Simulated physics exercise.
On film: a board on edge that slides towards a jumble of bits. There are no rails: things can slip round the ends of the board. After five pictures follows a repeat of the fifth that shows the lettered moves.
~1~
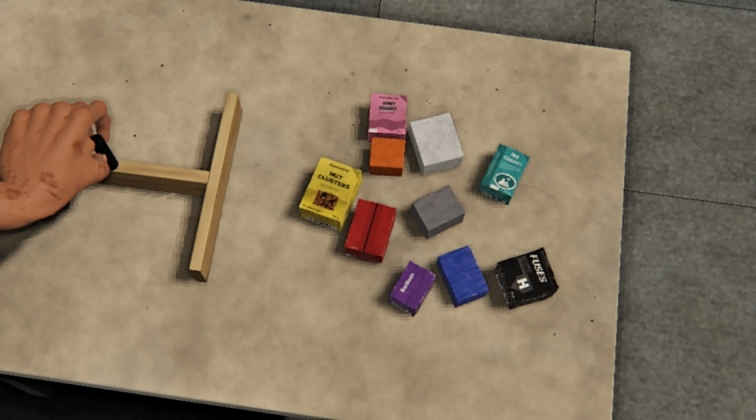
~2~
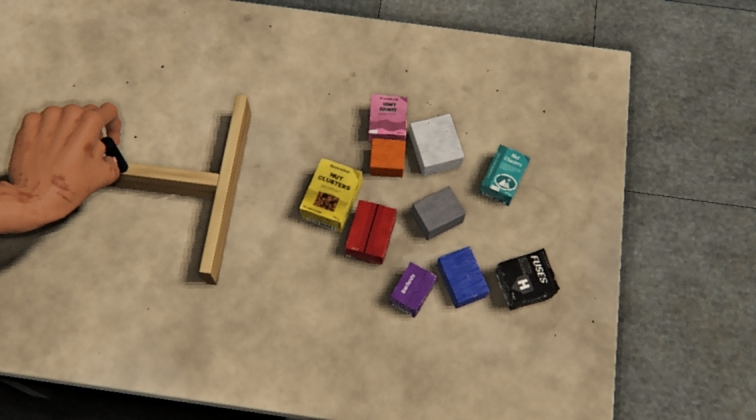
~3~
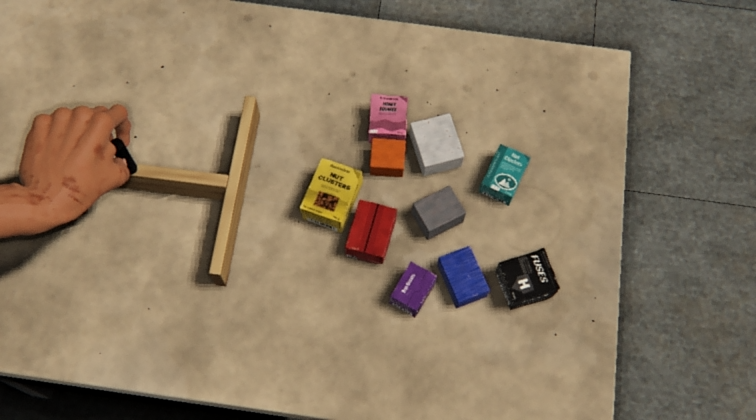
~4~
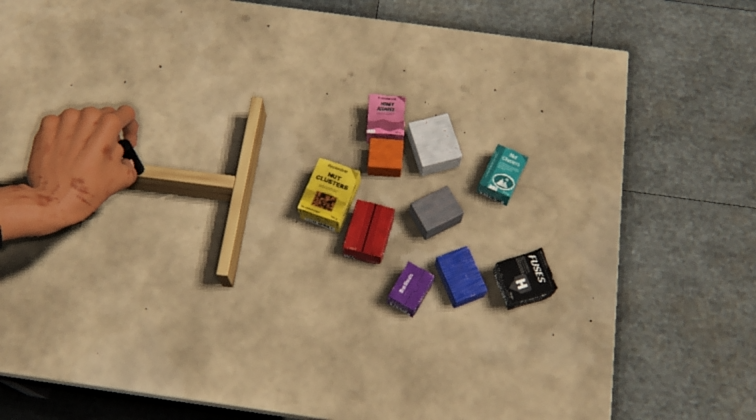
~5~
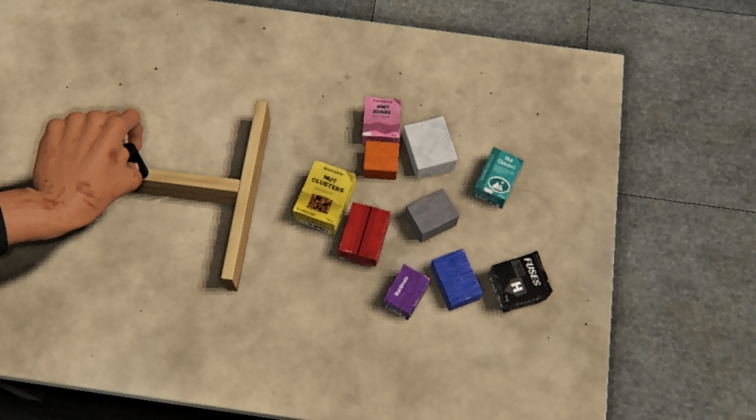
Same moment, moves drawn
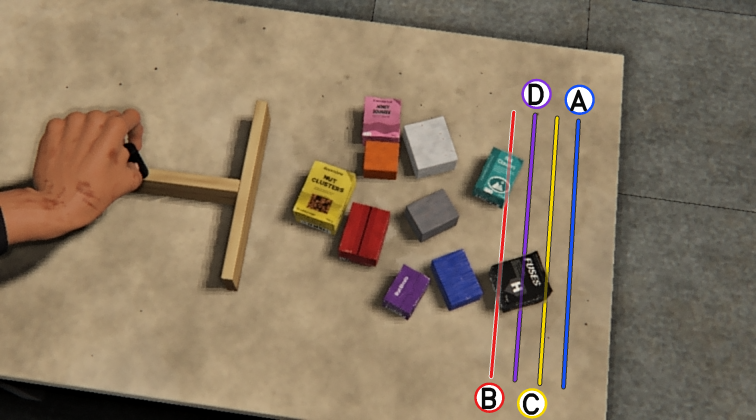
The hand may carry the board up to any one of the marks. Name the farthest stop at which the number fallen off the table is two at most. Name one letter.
As far as mark C.
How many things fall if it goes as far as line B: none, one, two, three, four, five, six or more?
In all, none.
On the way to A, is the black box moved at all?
Yes.
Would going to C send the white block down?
No.
On the copy, A at (571, 247); B at (503, 237); C at (549, 243); D at (526, 240).
On C. First, board (355, 202); pink packet (391, 122); purple packet (409, 297).
Then, board (467, 217); black box (557, 280); blue block (526, 314).
Finally, board (551, 229); black box over the edge; grey block (615, 240); one fallen.
By contrast, A drops three; B is within the limit but short; D is within the limit but short.
